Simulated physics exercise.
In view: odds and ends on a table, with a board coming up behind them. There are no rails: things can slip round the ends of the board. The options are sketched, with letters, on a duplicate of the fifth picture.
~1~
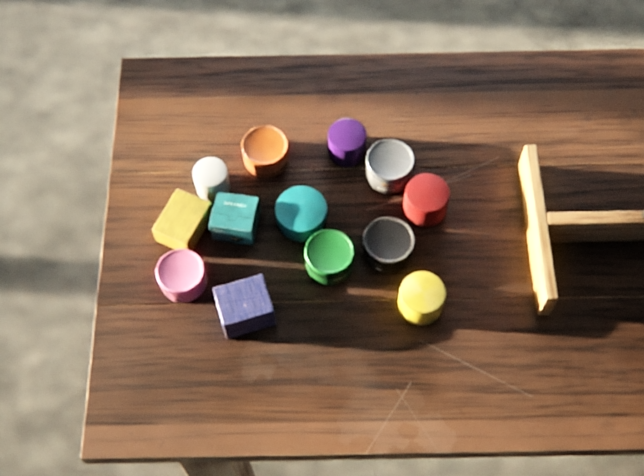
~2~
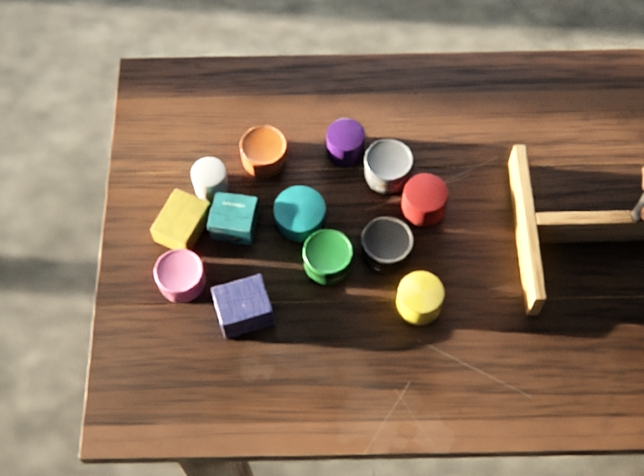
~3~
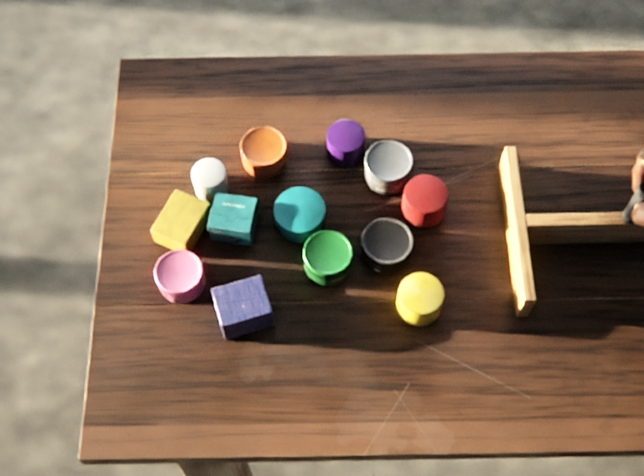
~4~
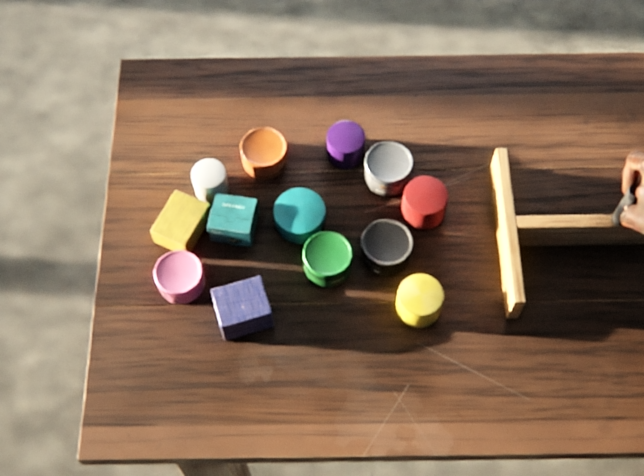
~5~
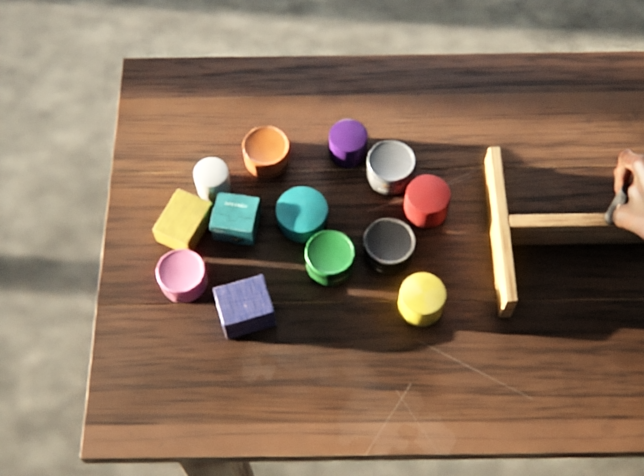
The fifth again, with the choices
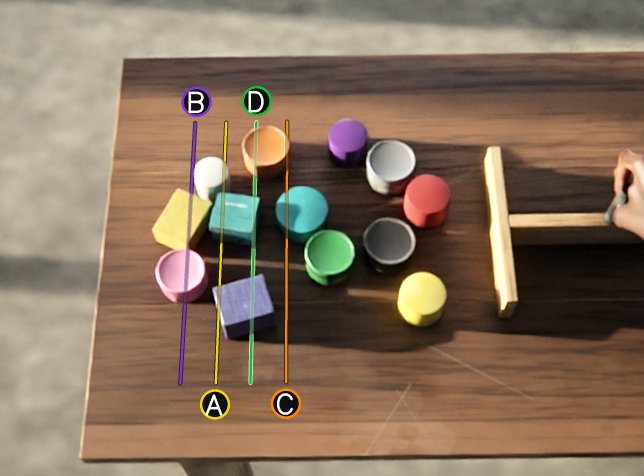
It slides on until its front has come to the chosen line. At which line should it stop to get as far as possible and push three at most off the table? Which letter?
No farther than B.
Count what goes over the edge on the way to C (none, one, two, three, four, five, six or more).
In all, none.
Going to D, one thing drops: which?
The yellow block.
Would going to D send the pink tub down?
By then, no.
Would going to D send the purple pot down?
No.
On the marked copy, A at (221, 244); B at (188, 244); C at (287, 243); D at (254, 243).
With B. Early on, board (389, 222); purple pot (331, 137); yellow tin (362, 301).
Further on, board (277, 224); yellow block (115, 235); turquoise packet (155, 217).
At the end, board (188, 225); turquoise packet over the edge; yellow block over the edge; three fallen.
As for the rest, A is within the limit but short; C is within the limit but short; D is within the limit but short.
